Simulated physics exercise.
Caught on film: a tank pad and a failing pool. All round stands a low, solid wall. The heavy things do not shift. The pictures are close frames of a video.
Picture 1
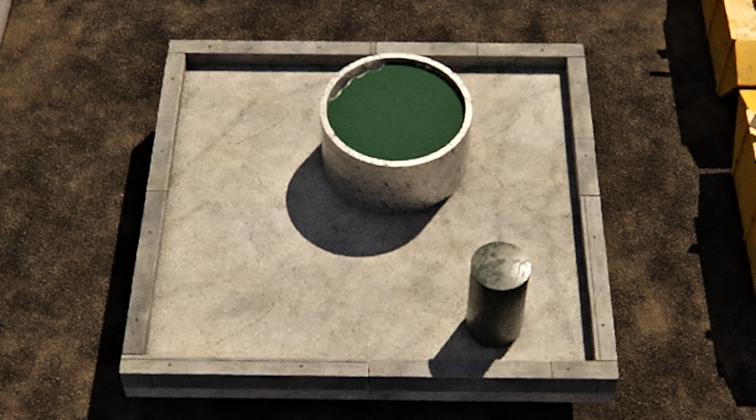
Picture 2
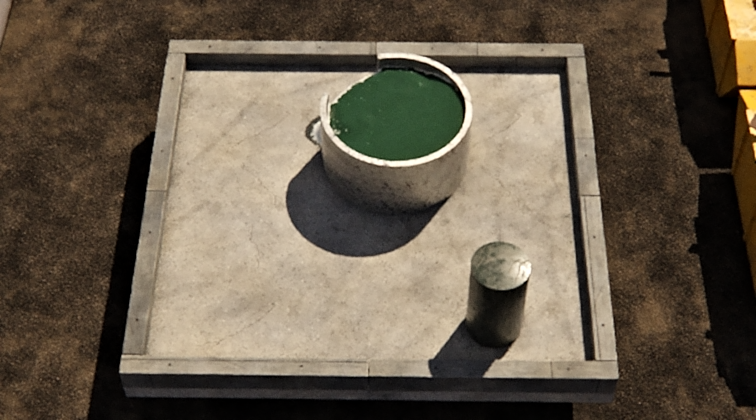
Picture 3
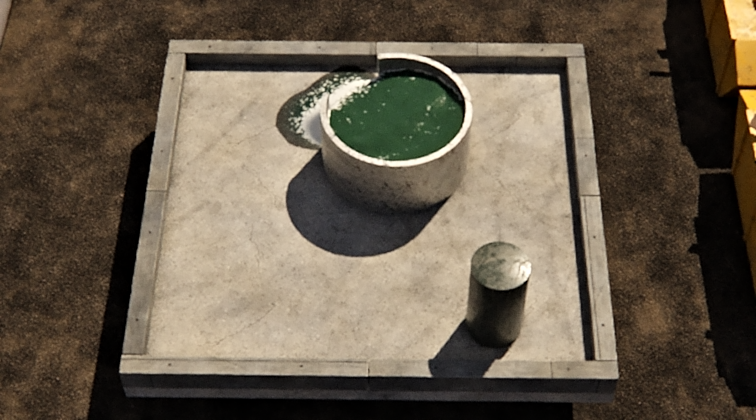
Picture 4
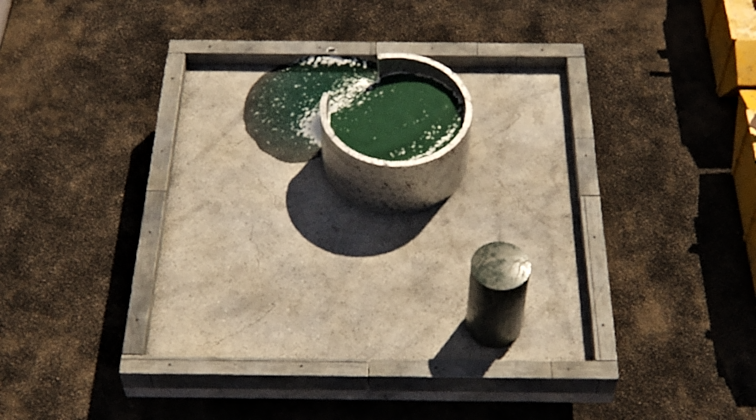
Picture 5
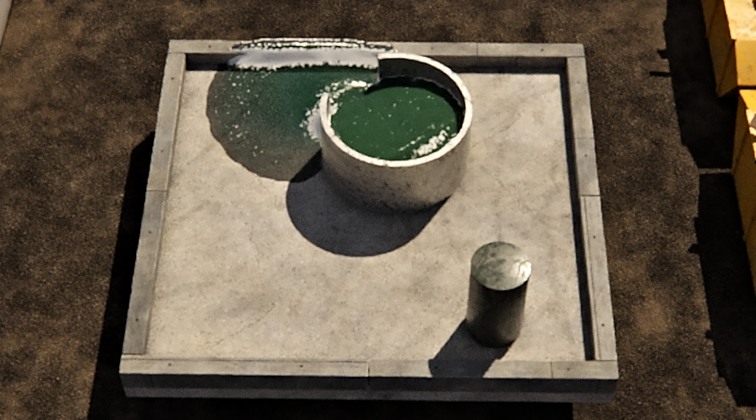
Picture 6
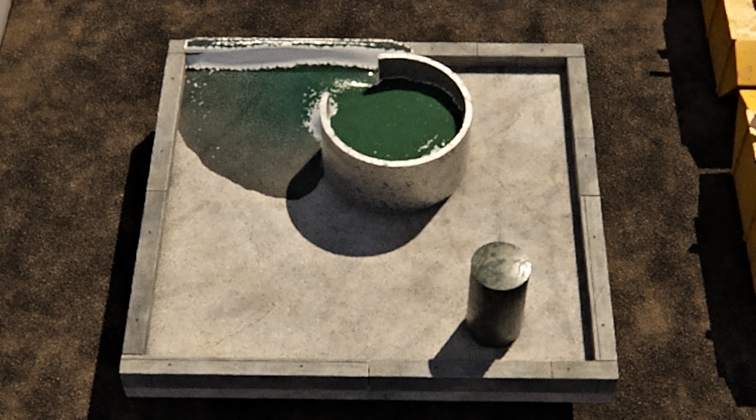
Green water pouring through a gap in the round pool's far side, spreading left across the walled concrete pad, splashing along the back wall.
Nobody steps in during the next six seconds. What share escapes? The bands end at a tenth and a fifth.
Over the wall goes more than a fifth.
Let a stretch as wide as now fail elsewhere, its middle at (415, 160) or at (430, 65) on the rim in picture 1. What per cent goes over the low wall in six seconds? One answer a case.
Roughly 12 per cent, then 36 per cent.
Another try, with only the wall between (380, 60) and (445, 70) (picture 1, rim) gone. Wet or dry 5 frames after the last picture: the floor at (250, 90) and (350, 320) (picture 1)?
As listed: Wet, free of water.
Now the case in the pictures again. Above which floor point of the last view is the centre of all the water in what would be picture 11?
Around (344, 128).
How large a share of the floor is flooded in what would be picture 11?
Some 25 per cent.
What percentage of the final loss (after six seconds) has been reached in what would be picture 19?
Roughly 85 per cent.
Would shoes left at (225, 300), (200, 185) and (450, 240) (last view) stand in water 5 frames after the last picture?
In that order: Free of water, flooded, free of water.
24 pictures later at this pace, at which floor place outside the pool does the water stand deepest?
Close to (187, 74).
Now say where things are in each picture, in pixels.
The pool at (396, 112) is whole and still, in the first picture.
The front is at a hidden place, out from the gap on the pool's far side, in the second picture.
The front is at a hidden place, out from the gap on the pool's far side, in the third picture.
Water pours out on the pool's far side and has run to (268, 78), in the fourth picture.
Water pours out on the pool's far side and has run to (224, 64), in the fifth picture.
Water pours out on the pool's far side and has run to (188, 46), in the sixth picture.
A moment on, water covers 25 % of the floor; the low wall has let 3 % over.
Next, water covers 25 % of the floor; the low wall has let 8 % over.
Then, water covers 40 % of the floor; the low wall has let 23 % over.
Later, water covers 65 % of the floor; the low wall has let 27 % over.
In the end, water covers 80 % of the floor; the low wall has let 28 % over.
